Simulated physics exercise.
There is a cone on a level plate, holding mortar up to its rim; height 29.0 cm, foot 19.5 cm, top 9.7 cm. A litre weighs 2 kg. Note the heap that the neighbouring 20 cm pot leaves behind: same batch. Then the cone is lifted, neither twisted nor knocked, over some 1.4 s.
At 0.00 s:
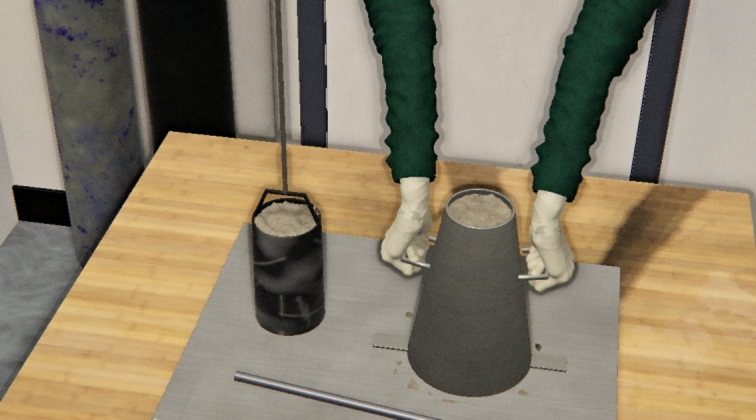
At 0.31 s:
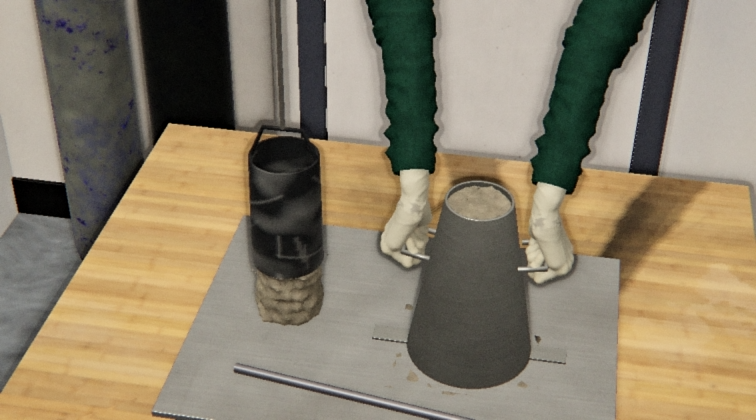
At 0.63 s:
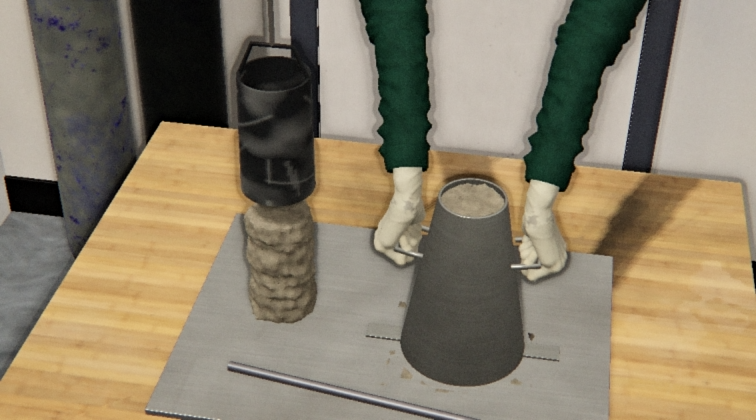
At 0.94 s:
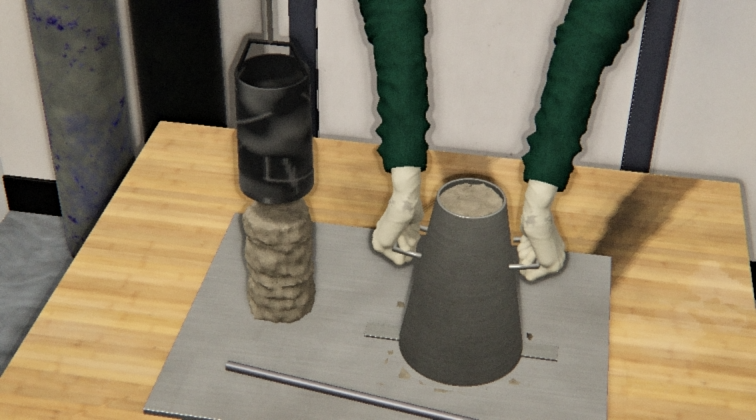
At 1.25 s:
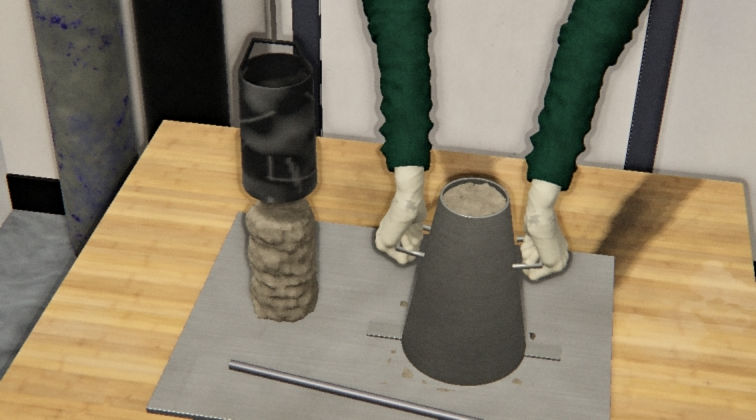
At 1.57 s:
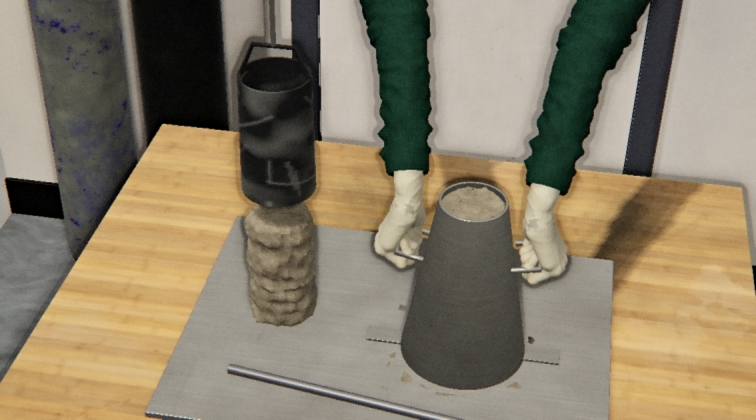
The clip opens on a wooden table where a dark cylindrical pot and a grey cone, both filled with mortar, stand on a metal plate. The pot on the left rises straight up, uncovering a lumpy upright column, then hangs above it while two gloved hands keep gripping the unmoved cone.
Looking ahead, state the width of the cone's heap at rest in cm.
Around 20 cm.
After 1.9 s, the cone is up 6.3 cm; the mortar has come down 0.1 cm to 29 cm and is 20 cm wide.
After 2.3 s, the cone is up 19 cm; the mortar has come down 0.1 cm to 29 cm and is 20 cm wide.
After 2.6 s, the cone is up 29 cm; the mortar has come down 0.1 cm to 29 cm and is 20 cm wide.
After 3.0 s, the cone is clear; the mortar has come down 0.0 cm to 29 cm and is 20 cm wide.
After 7.5 s, at rest, the cone is clear; the mortar has come down 0.1 cm to 29 cm and is 20 cm wide.
